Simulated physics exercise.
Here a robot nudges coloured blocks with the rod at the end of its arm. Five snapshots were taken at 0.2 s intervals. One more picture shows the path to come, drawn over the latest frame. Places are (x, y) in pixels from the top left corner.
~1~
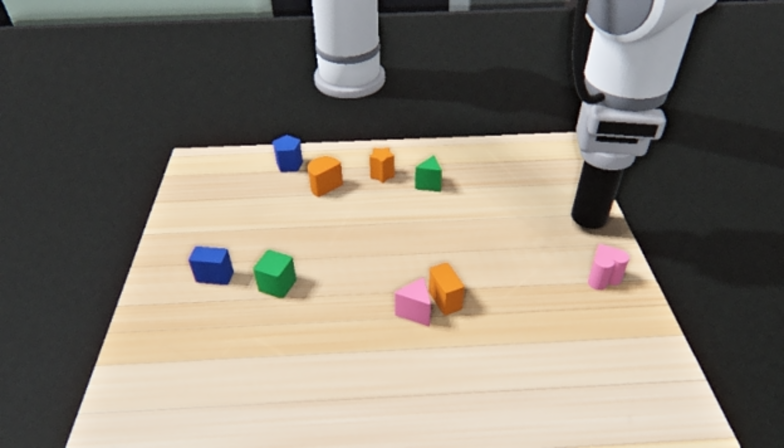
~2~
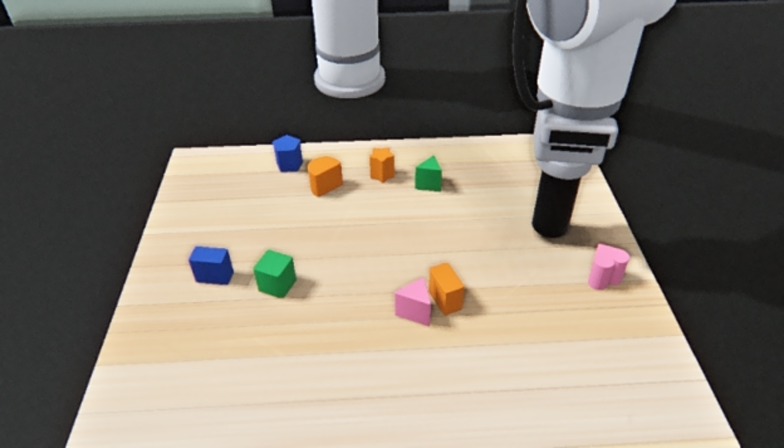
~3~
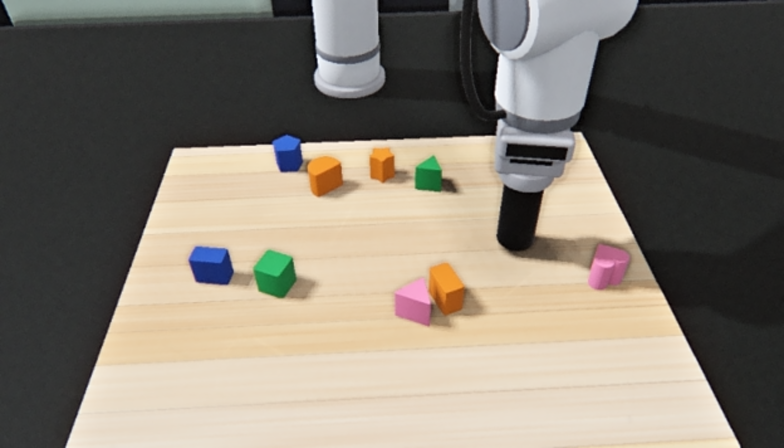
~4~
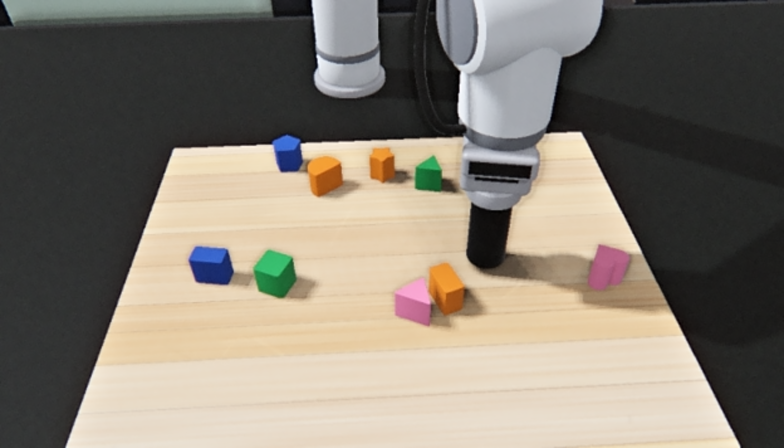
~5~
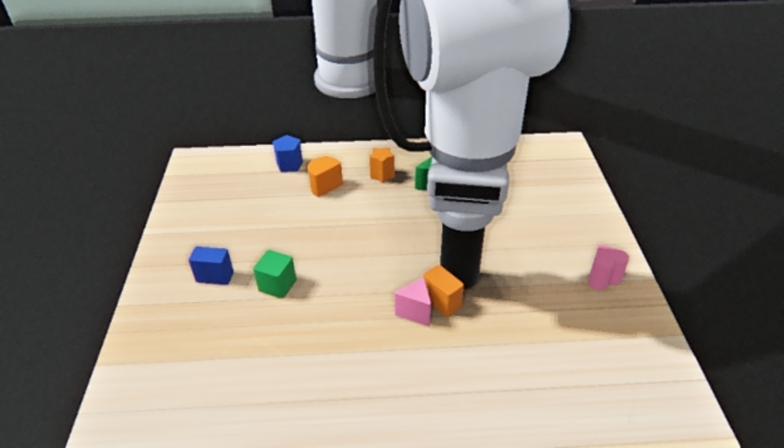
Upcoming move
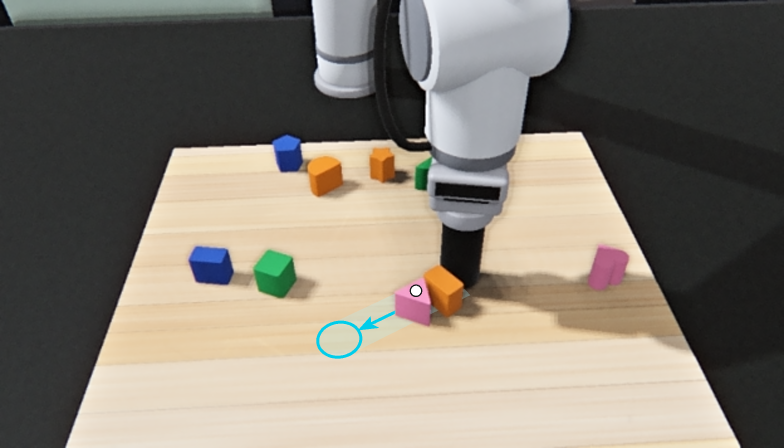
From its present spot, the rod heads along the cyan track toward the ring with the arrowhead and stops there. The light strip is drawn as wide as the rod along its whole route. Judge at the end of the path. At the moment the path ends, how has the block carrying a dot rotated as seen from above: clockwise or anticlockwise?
Looking down on the board, it turns counter-clockwise.
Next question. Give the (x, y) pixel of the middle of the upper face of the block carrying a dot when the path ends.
I predict (368, 357).
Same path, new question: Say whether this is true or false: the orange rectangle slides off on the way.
Verdict: True.
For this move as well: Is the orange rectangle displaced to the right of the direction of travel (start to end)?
No, that is not what happens.
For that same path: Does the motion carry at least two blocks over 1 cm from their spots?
In short: Yes.
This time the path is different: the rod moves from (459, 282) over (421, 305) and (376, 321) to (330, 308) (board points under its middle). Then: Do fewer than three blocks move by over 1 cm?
I expect so.
Drawn move, from (459, 282) directly to (339, 339); the dot is on the pink triangular block.
The first path, step by step. One third of the way, rod (420, 293); pink triangular block (391, 313), turned 55° anticlockwise; orange rectangle (406, 299), turned 25° anticlockwise.
Two thirds of the way, rod (381, 312); pink triangular block (369, 342), turned 80° anticlockwise; orange rectangle (377, 322), turned 45° anticlockwise.
At the end, rod (338, 332); green square still; pink triangular block (368, 357), turned 105° anticlockwise; orange rectangle (365, 336), turned 75° anticlockwise.
